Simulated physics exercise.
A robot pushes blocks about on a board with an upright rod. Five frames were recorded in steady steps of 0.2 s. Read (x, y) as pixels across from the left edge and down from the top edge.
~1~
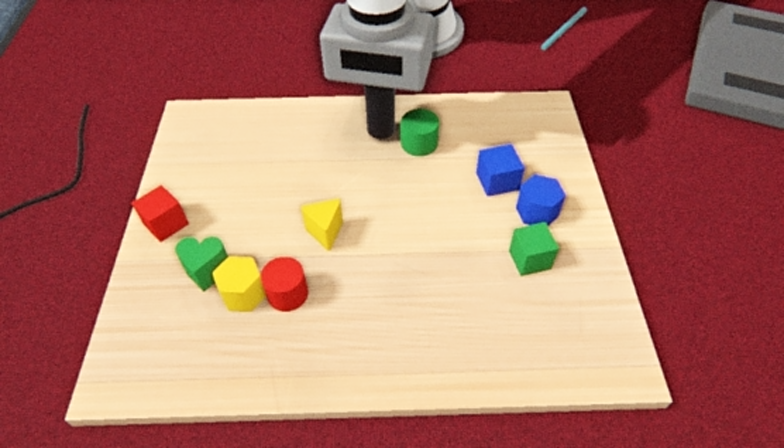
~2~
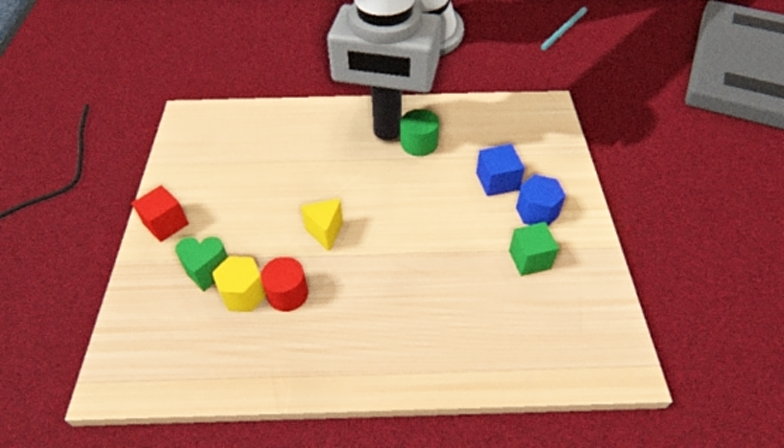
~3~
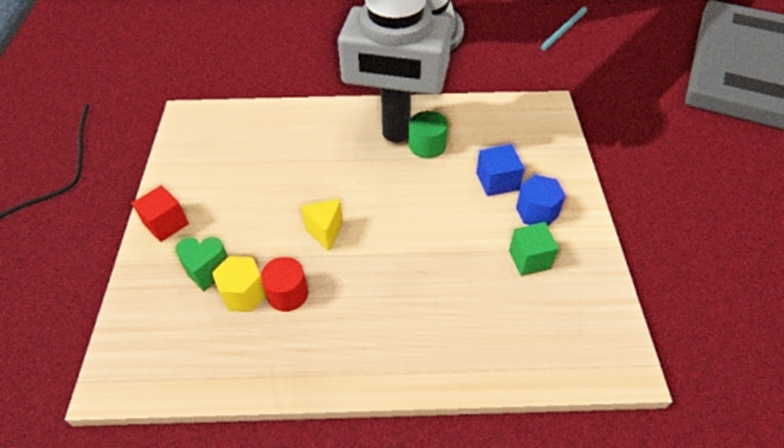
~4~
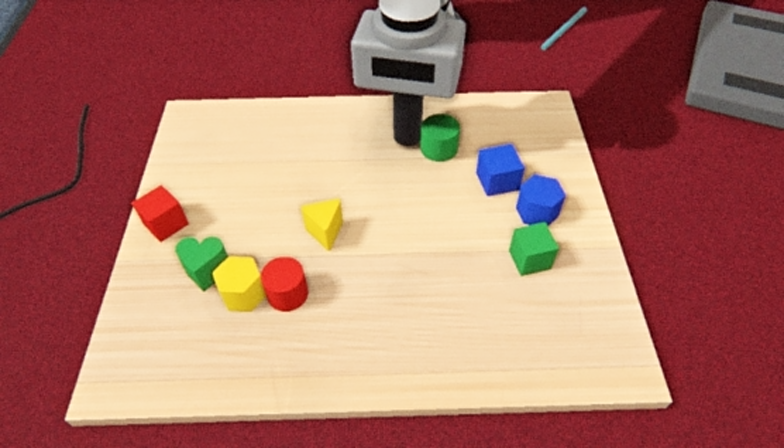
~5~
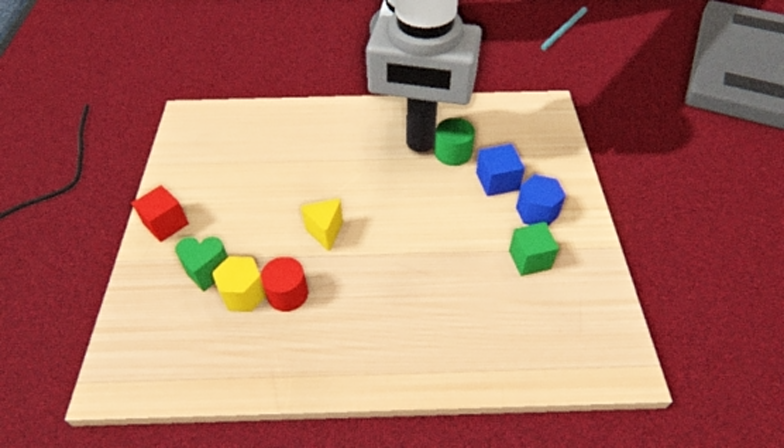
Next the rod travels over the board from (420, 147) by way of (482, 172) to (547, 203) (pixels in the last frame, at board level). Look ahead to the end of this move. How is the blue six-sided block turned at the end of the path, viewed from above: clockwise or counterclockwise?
It turns round clockwise.
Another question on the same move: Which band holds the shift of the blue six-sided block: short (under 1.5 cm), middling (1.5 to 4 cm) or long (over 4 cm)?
The answer will be the long band, over 4 cm.
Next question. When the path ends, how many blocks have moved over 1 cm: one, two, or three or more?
I'd put the number at three or more.
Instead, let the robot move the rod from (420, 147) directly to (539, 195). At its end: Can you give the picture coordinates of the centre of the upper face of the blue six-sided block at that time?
In the picture, that point is around (590, 224).
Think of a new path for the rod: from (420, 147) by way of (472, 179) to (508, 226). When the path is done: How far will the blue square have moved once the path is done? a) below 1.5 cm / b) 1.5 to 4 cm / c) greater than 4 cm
Option b.
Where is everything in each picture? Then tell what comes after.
Rod tip (381, 130); block tops, green disc (420, 121); blue square (502, 159); green square (536, 238); blue six-sided block (544, 190), in the first picture.
Rod (387, 131); blocks unchanged, in the second picture.
Rod (396, 133); green disc (429, 123), in the third picture.
Rod (408, 137); green disc (441, 126), in the fourth picture.
Rod (421, 143); green disc (456, 130); blue square (502, 159); green square (536, 238); blue six-sided block (544, 190), in the fifth picture.
The first path, step by step. One third of the way, rod (462, 159); green disc (497, 133); blue square (504, 160).
Two thirds of the way, rod (505, 178); green disc (511, 133); blue square (547, 174), turned 15° anticlockwise; blue six-sided block (563, 203), turned 15° clockwise.
At the end, rod (548, 199); green disc (511, 133); blue square (593, 198); green square in place; blue six-sided block (606, 231), turned 20° clockwise.
